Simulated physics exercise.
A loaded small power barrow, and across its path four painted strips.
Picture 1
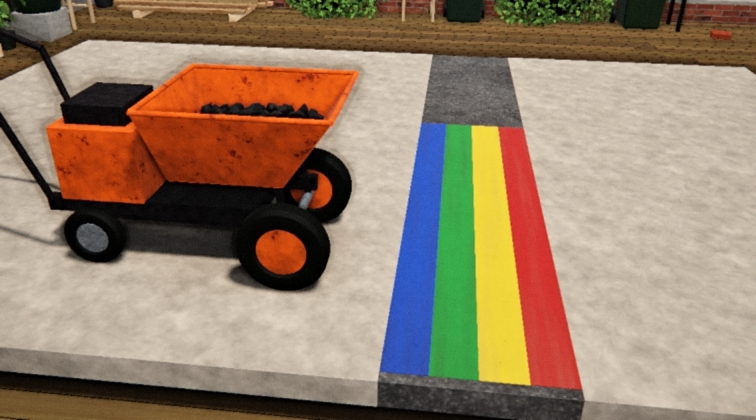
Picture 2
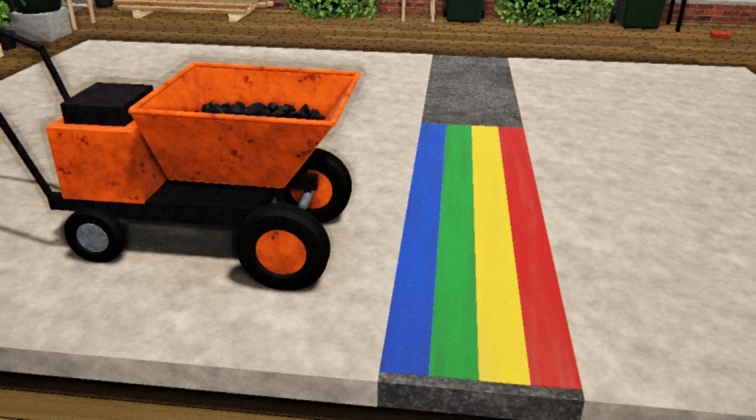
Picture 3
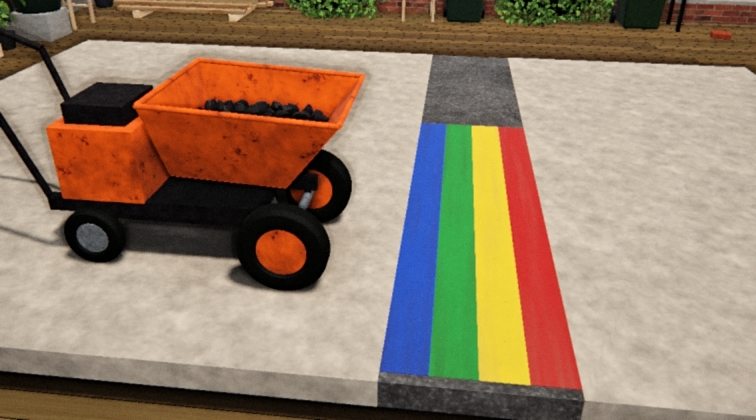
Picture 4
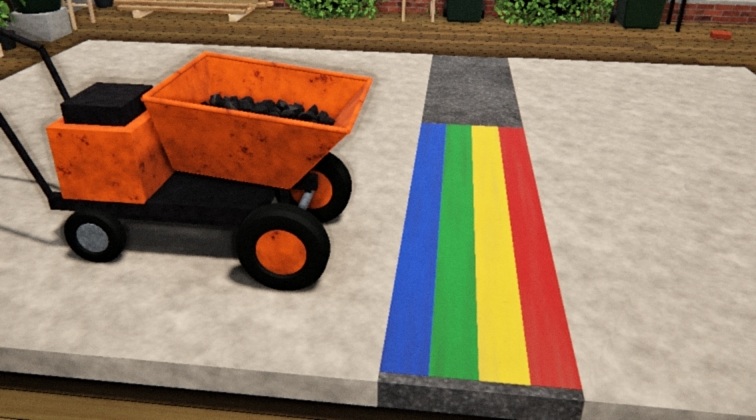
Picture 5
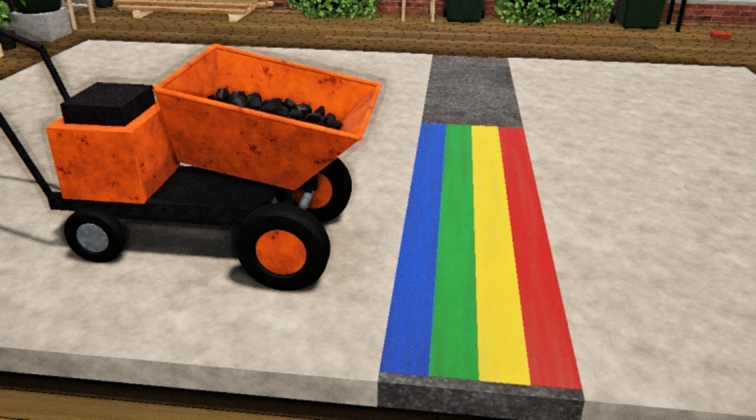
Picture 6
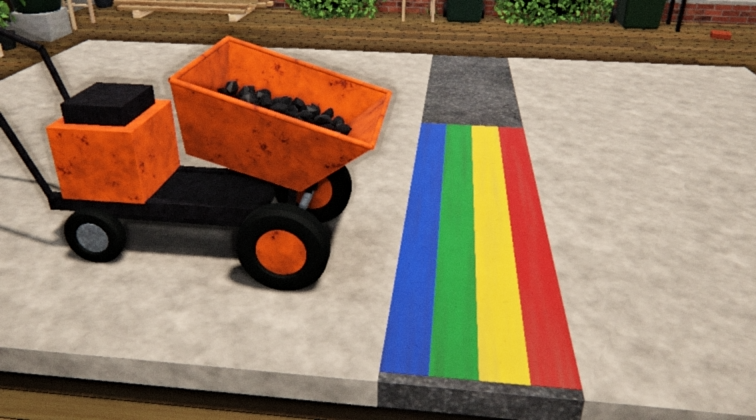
Orange skip of a small power barrow loaded with dark lumps tilting gradually rightward beside blue, green, yellow and red painted strips.
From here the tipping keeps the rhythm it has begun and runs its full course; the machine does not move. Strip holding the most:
Green strip.
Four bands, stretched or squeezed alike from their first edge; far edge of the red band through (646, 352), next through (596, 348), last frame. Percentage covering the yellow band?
I'd say some 10 % for the first and some 20 % for the second.
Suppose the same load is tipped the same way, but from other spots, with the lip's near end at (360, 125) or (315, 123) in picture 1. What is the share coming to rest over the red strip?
20 % then 10 %.
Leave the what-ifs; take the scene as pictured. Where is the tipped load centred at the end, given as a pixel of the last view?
Near pixel (469, 257).
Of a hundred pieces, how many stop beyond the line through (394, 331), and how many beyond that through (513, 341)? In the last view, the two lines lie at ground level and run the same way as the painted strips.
Estimate, first then second: 70 %, 10 %.
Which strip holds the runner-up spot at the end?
The next one is yellow.
Soon after the last picture, skip tipped steeply; all in the skip.
A little later, skip tipped right over; most in the skip; a small part over the green strip; a stray few over the yellow strip.
Later still, skip tipped right over; about a third in the skip; a small part over the blue strip; about a third over the green strip; about a quarter over the yellow strip; a small part over the red strip; a stray few off the paint.
At rest, skip tipped right over; about a third in the skip; a small part over the blue strip; about a third over the green strip; about a quarter over the yellow strip; a small part over the red strip; a stray few off the paint.
